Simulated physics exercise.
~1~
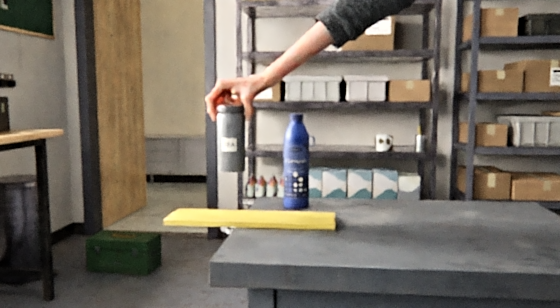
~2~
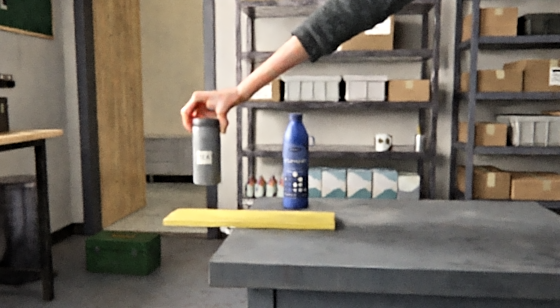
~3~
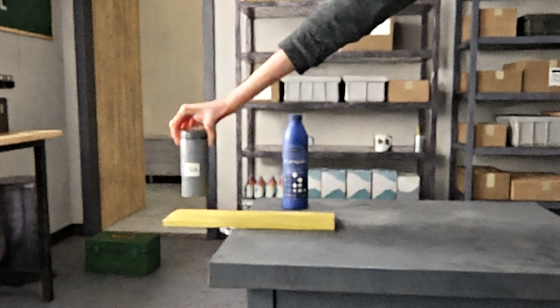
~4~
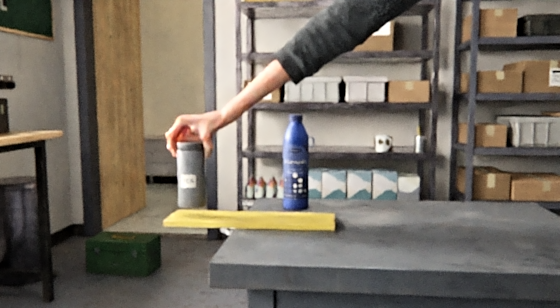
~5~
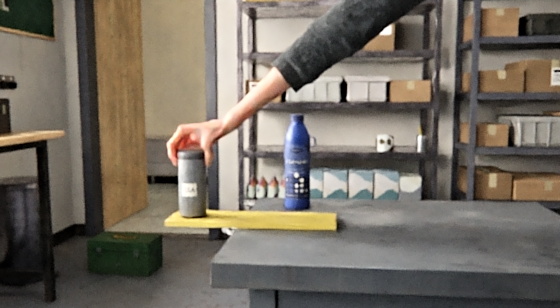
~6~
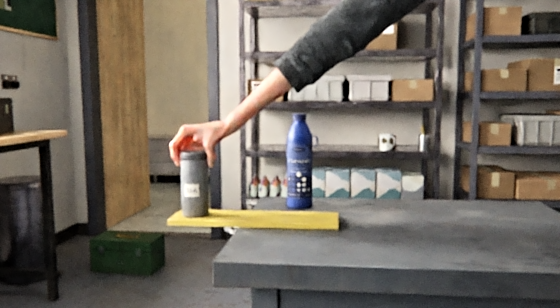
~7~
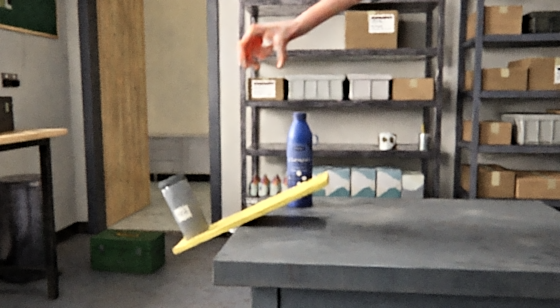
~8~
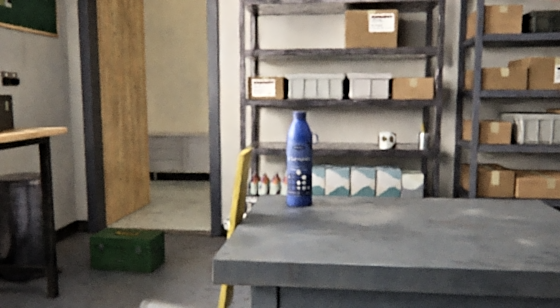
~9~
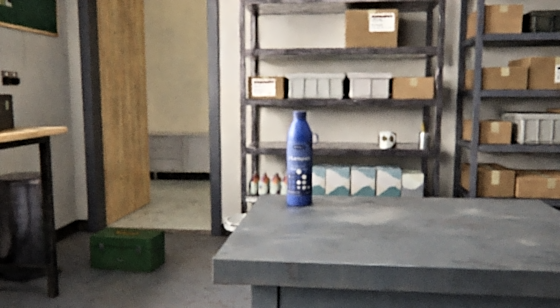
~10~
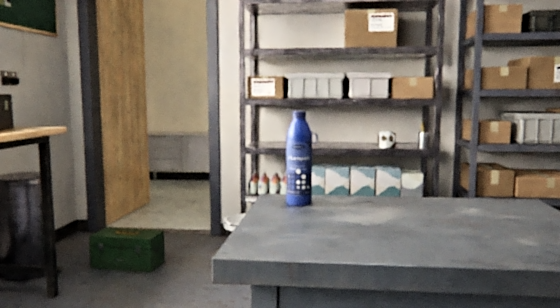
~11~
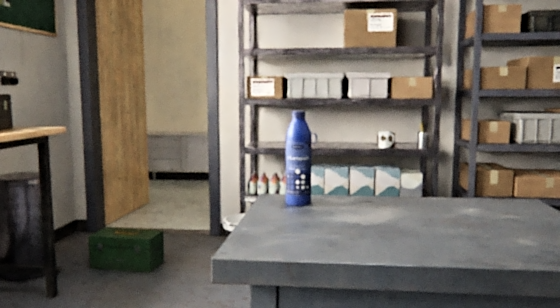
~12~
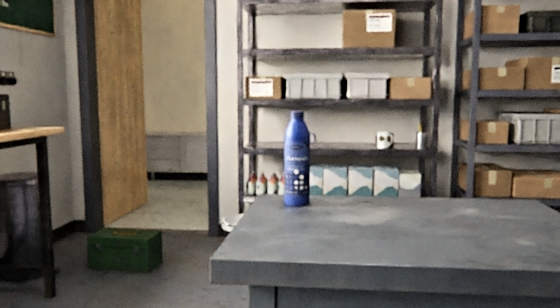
At a table's edge, a hand releases a grey jar on an overhanging yellow plank; both fall.
